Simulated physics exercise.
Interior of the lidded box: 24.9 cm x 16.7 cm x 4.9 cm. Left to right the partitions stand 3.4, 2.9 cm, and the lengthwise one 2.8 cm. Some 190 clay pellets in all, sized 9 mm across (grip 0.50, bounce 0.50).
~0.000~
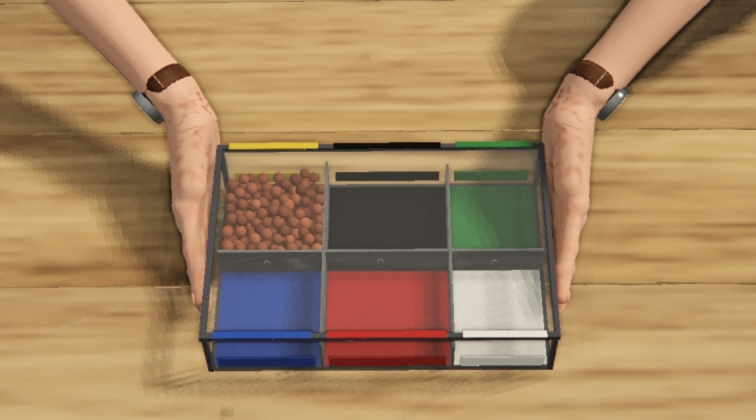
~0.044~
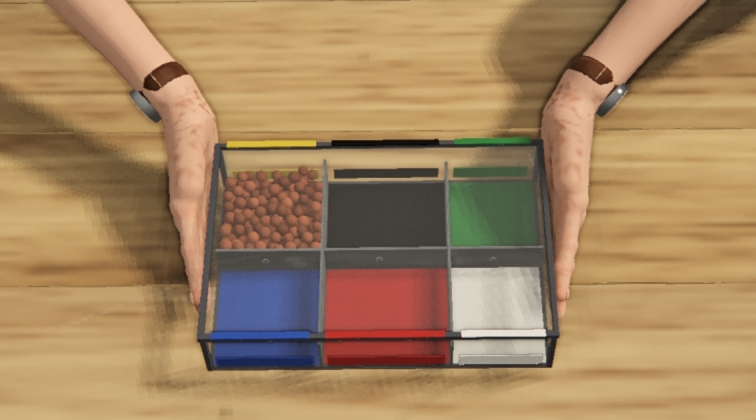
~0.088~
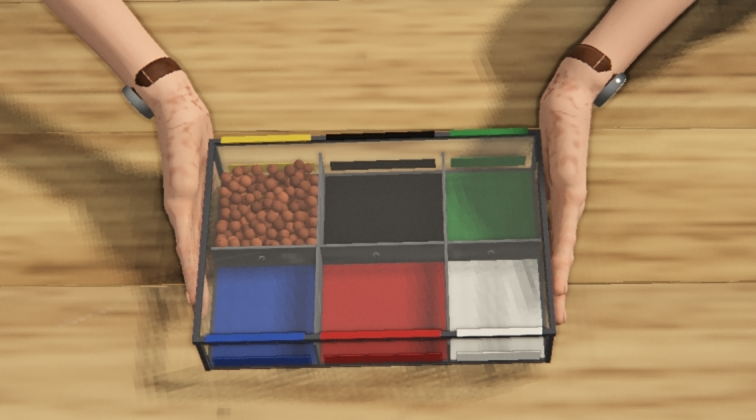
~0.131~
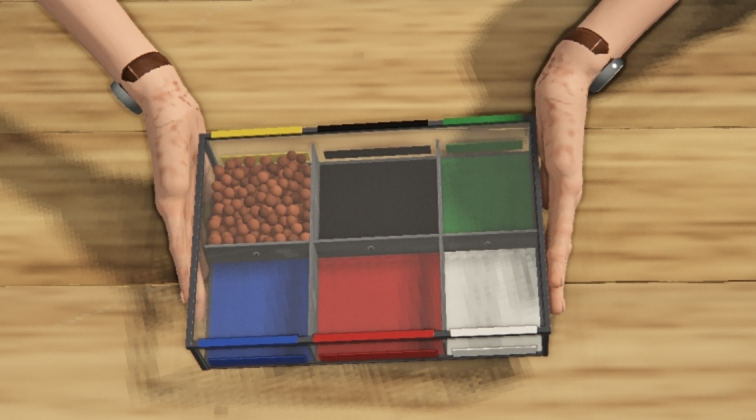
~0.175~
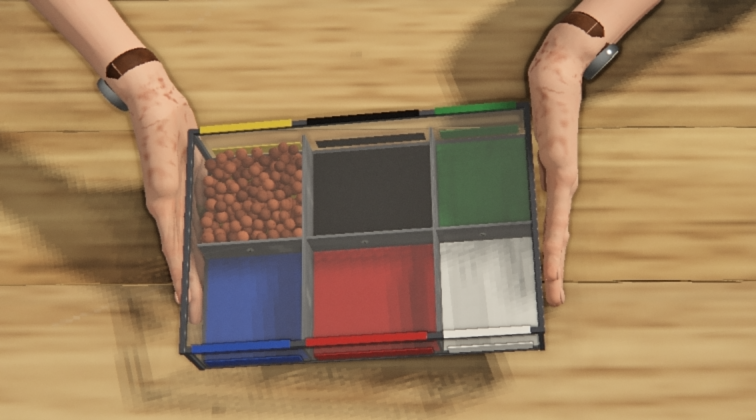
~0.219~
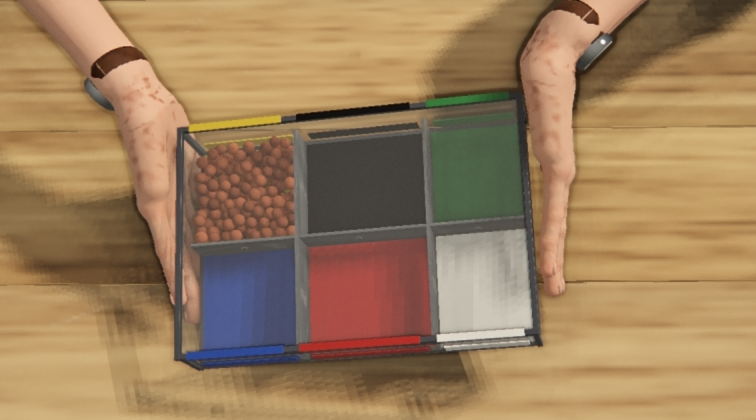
At the start, two hands hold a clear lidded box on a wooden surface, its six compartments coloured along the edges, with reddish-brown balls filling the back left one. The hands then tilt the box gradually, its left side dipping and its right side rising, while the balls stay in their compartment.
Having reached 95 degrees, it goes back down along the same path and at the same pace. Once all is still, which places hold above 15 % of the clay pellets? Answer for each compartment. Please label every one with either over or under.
Labels - red: Under; blue: Over; green: Under; yellow: Over; white: Under; black: Under.
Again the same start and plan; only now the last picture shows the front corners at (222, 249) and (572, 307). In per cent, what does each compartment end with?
Each compartment ends with, in per cent, red 0, blue 0, green 15, yellow 85, white 0 and black 5.
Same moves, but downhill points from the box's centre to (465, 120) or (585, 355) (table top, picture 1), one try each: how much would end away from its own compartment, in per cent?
The share comes to roughly 0 in a hundred, then roughly 35 in a hundred.
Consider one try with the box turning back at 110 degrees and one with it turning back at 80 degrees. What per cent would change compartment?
50 % and 30 %.
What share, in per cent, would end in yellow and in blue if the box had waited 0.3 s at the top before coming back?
Result - yellow: 60 %, blue: 40 %.
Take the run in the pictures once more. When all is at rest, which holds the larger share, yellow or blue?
The yellow one.
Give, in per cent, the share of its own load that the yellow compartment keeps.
Roughly 60 per cent.
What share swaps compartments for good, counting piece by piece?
Near 40 in a hundred.
After 0.87 s, tilt 94 degrees; blue 30 %, yellow 70 %.
Then, at 1.30 s, tilt 40 degrees; blue 40 %, yellow 60 %.
After 1.81 s, tilt 0 degrees; blue 40 %, yellow 60 %.
In the end, at 2.2 s, red 0 %, blue 40 %, green 0 %, yellow 60 %, white 0 %, black 0 %.
